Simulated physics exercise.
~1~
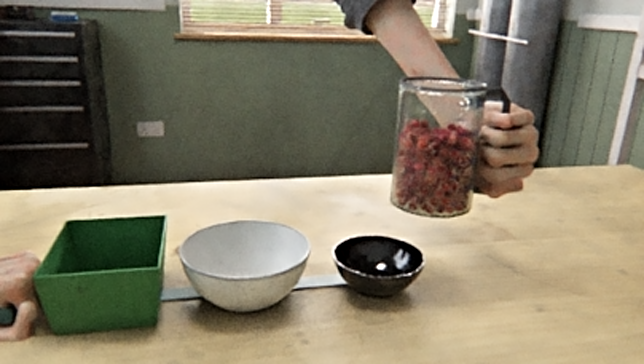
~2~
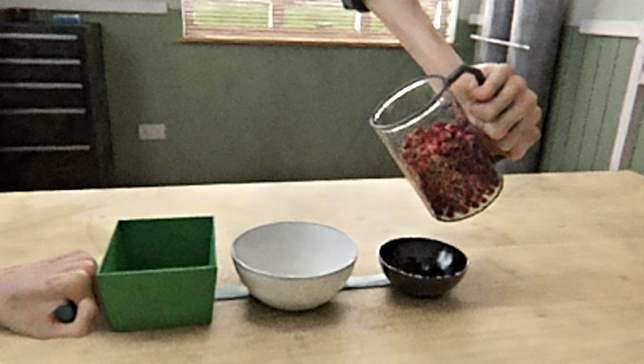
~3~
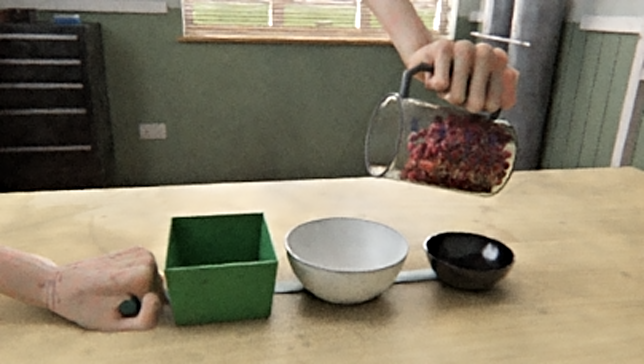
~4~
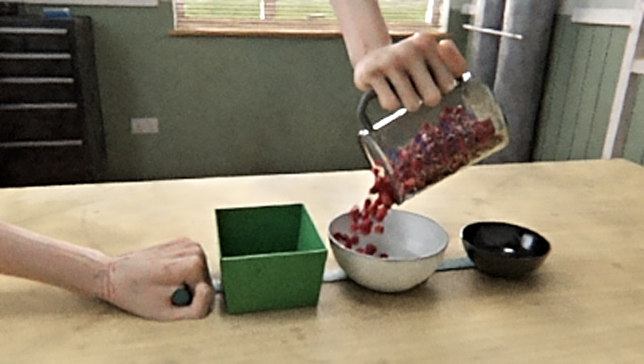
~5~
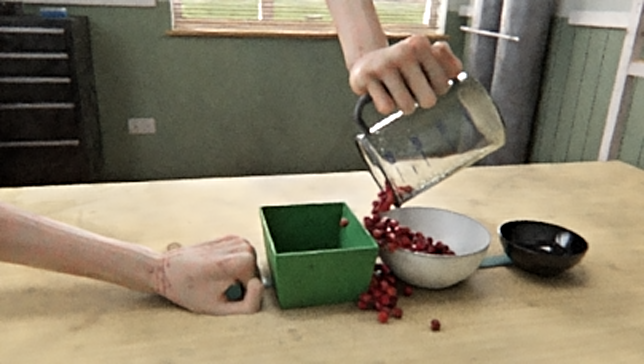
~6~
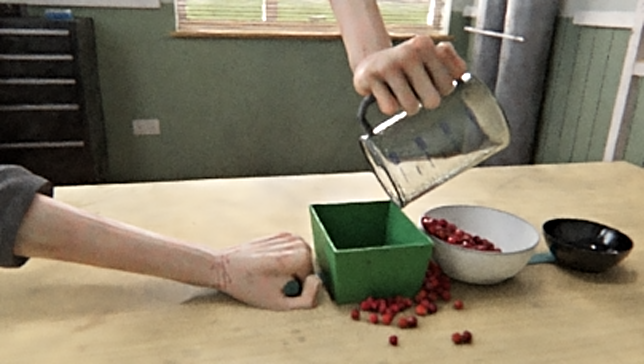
A hand holds a clear glass jug of red berries above a pale wooden table, seen from the front in a room with green walls, a window blind and dark drawers. Below, a green square tin, a white bowl and a small black bowl stand left to right on a strip, which another hand at the left slides steadily rightward. The jug tips leftward onto its side, then further, and berries pour into the white bowl. As the row moves on, berries spill onto the table. The jug ends empty, still tilted, with most berries in the white bowl and many scattered before it.
